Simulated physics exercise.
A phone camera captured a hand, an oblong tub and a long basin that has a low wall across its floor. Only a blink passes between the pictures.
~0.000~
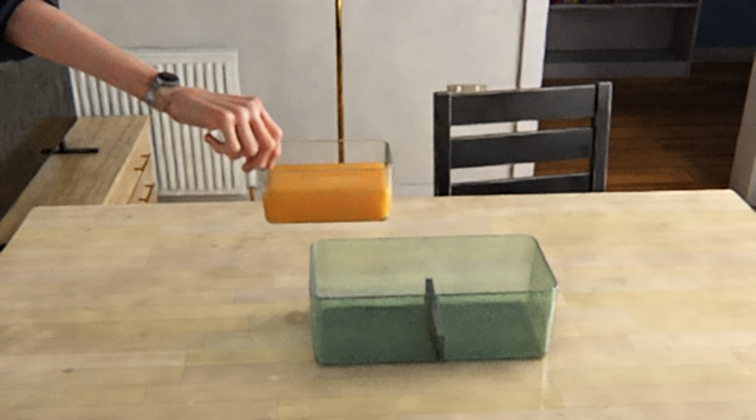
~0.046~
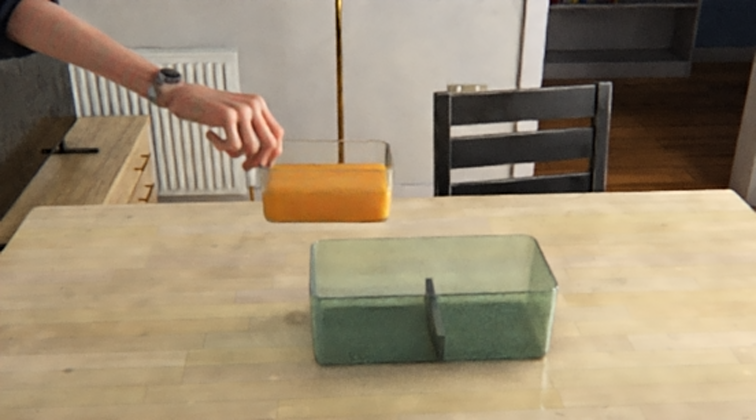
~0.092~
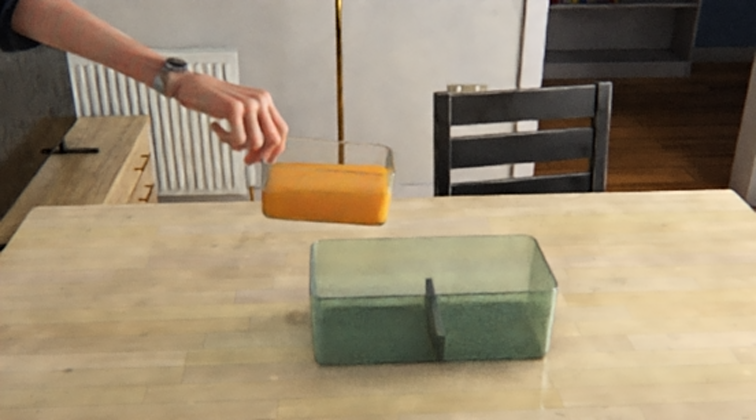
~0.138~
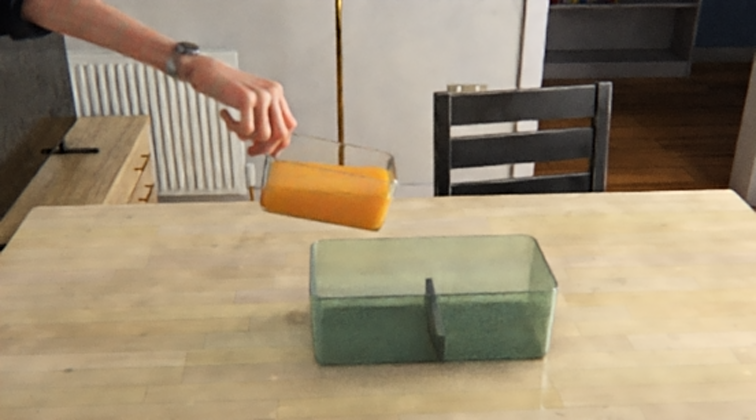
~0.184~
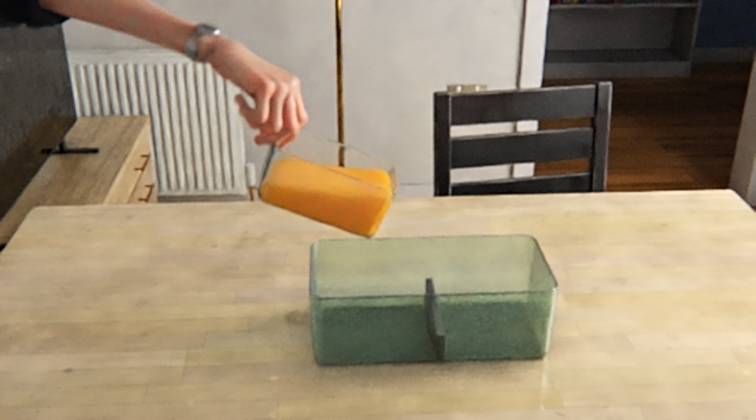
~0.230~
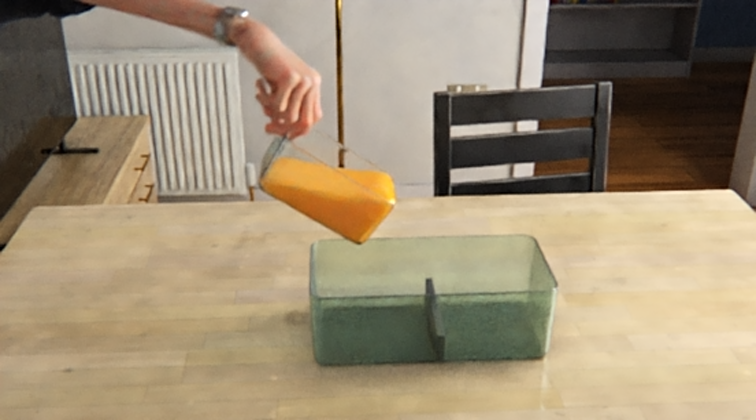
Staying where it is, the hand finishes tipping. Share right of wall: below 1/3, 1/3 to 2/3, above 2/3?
Once it settles, the part right of the wall is below a third, I'd say.
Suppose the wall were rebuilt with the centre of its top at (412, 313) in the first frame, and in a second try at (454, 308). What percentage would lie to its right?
First try 55 per cent, second try 15 per cent.
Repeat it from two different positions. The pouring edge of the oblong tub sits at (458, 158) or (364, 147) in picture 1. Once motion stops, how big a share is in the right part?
Roughly 85 per cent, then roughly 10 per cent.
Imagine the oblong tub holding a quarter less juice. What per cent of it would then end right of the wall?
Roughly 5 in a hundred.
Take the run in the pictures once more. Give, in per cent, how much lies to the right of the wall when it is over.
15 % or thereabouts.
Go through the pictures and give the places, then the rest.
Tilt 0°; pouring edge (390, 155); surface from (265, 177) to (387, 174); the long basin's rim runs from (311, 269) to (546, 262); the wall's top is at (435, 306), in the first frame.
Tilt 2°; pouring edge (391, 157); surface from (266, 177) to (388, 174), in the second frame.
Tilt 6°; pouring edge (393, 162); surface from (266, 175) to (388, 176), in the third frame.
Tilt 13°; pouring edge (395, 169); surface from (266, 173) to (389, 179), in the fourth frame.
Tilt 23°; pouring edge (395, 180); surface from (265, 170) to (391, 181), in the fifth frame.
Tilt 34°; pouring edge (394, 192); surface from (264, 166) to (394, 185), in the sixth frame.
A moment on, the oblong tub is tipped on its side and 17 per cent is still to pour, 40 is left of the wall and 4 right of it.
Next, the oblong tub is tipped right over and 2 per cent is still to pour, 80 is left of the wall and 9 right of it.
Then the oblong tub is tipped right over and 0 per cent is still to pour, 80 is left of the wall and 12 right of it.
Later the oblong tub is tipped right over and 0 per cent is still to pour, 80 is left of the wall and 13 right of it.
In the end 80 per cent lies left of the wall, 13 right of it and 7 outside.
